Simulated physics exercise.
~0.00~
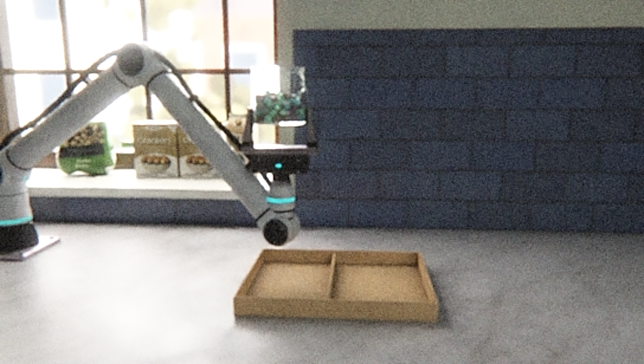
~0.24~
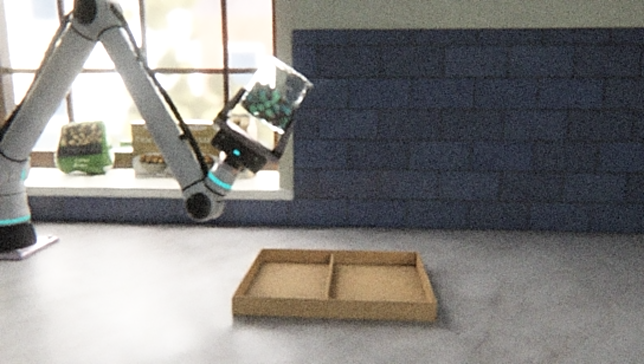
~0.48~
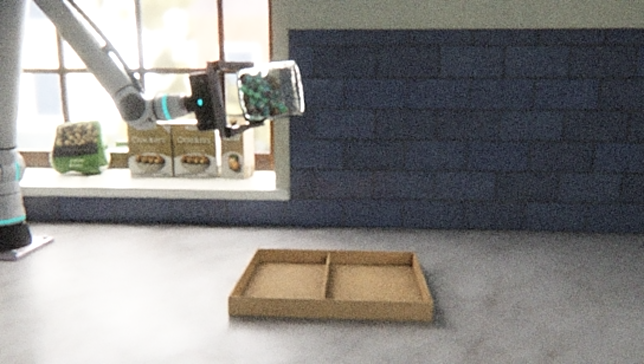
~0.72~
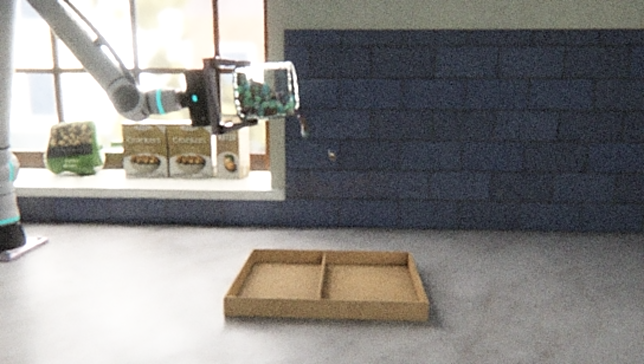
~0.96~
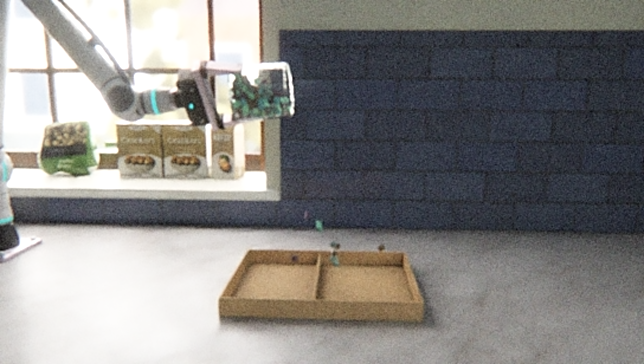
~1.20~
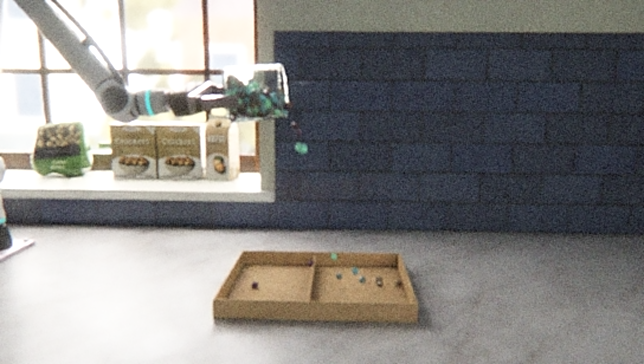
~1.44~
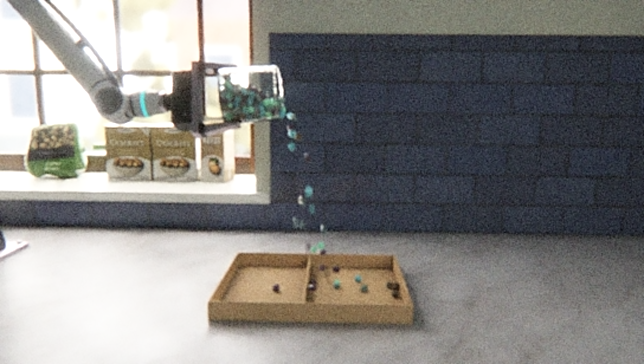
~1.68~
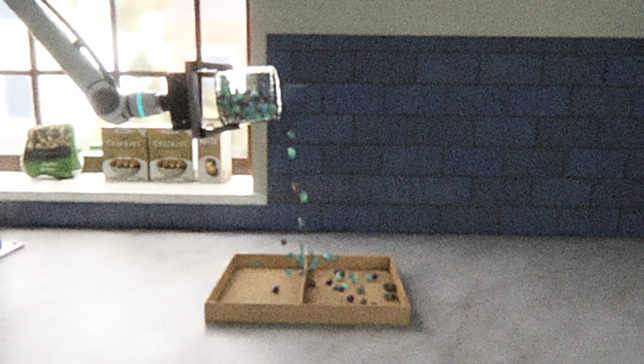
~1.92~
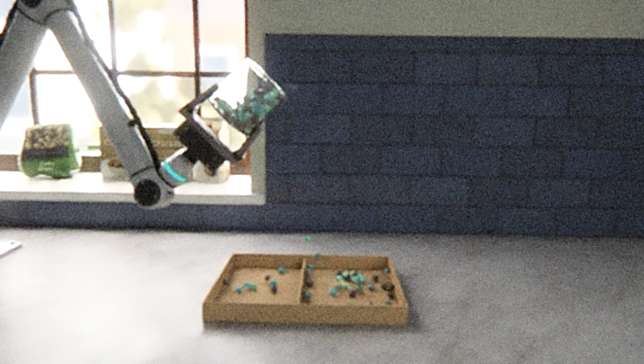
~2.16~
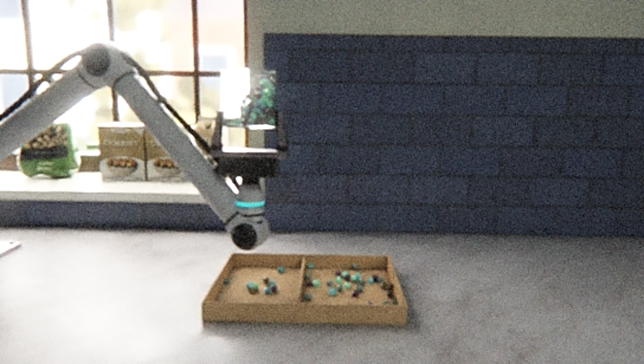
A robot arm tips a clear tumbler, spills some sweets into a divided tray, and rights it.
